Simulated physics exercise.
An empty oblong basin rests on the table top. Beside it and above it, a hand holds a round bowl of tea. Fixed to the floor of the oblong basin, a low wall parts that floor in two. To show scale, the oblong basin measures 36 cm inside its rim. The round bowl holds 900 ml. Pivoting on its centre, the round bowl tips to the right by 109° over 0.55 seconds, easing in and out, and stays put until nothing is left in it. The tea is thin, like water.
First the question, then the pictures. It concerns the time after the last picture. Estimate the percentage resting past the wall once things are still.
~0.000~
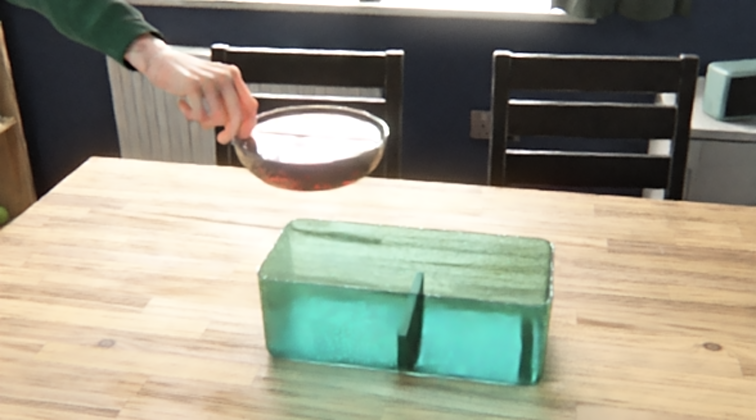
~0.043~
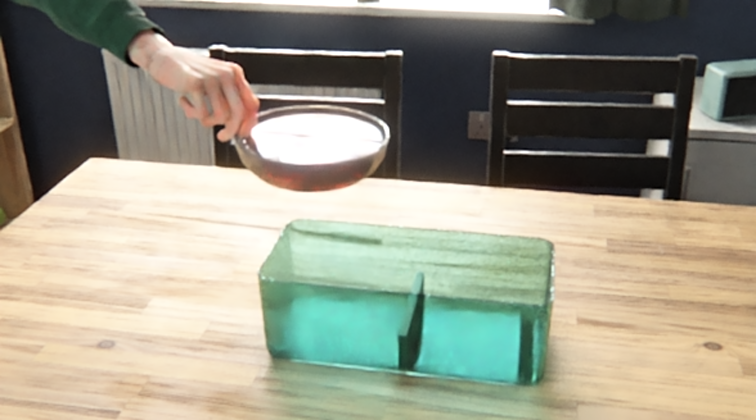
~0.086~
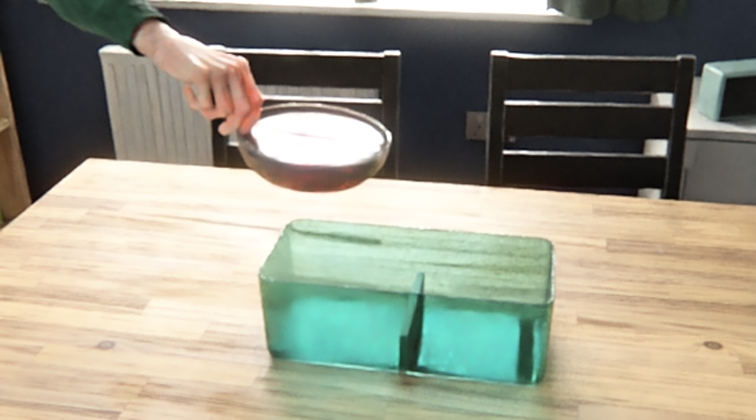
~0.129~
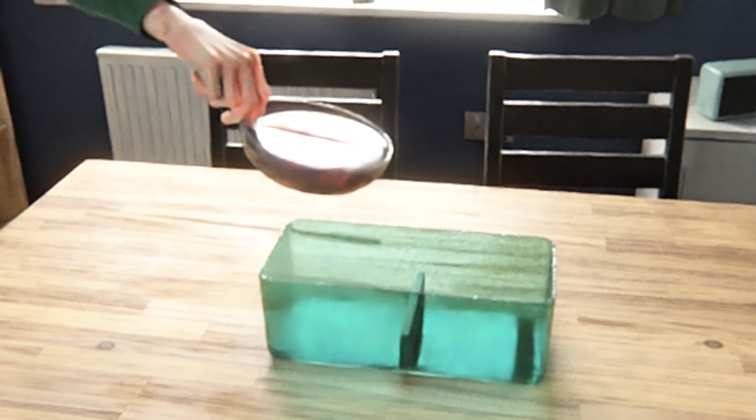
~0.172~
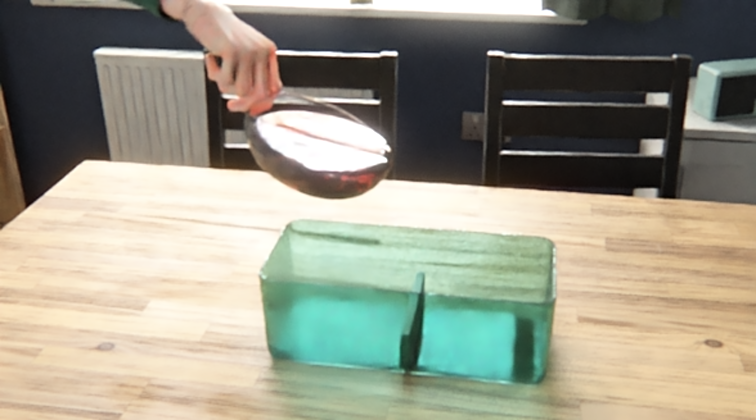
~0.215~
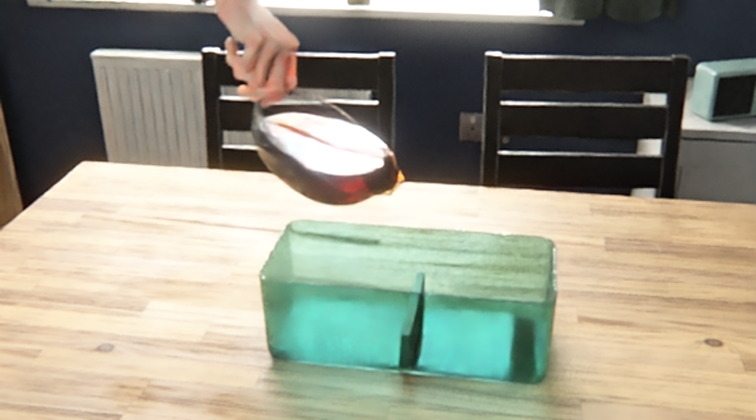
I would say roughly 53 percent.
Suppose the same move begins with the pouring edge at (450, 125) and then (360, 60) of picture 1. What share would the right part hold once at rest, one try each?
Respectively about 80 and 50 percent.
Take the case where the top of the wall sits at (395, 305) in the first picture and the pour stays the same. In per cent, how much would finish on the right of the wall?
70 per cent.
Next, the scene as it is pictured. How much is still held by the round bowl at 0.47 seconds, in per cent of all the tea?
I'd put it near 1 percent.
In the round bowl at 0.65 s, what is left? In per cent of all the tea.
0 in a hundred, give or take.
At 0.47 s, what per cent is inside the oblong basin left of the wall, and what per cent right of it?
Left roughly 28, right roughly 54.
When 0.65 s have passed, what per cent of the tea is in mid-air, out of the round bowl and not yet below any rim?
20 in a hundred, give or take.
By 0.47 s the tilt is 103° and 1 per cent is still to pour, 29 is left of the wall and 55 right of it.
By 0.65 s the tilt is 109° and 0 per cent is still to pour, 36 is left of the wall and 44 right of it.
By 0.84 s the tilt is 109° and 1 per cent is still to pour, 39 is left of the wall and 51 right of it.
By 1.05 s the tilt is 109° and 0 per cent is still to pour, 42 is left of the wall and 53 right of it.
At rest 42 per cent lies left of the wall, 53 right of it and 5 outside.
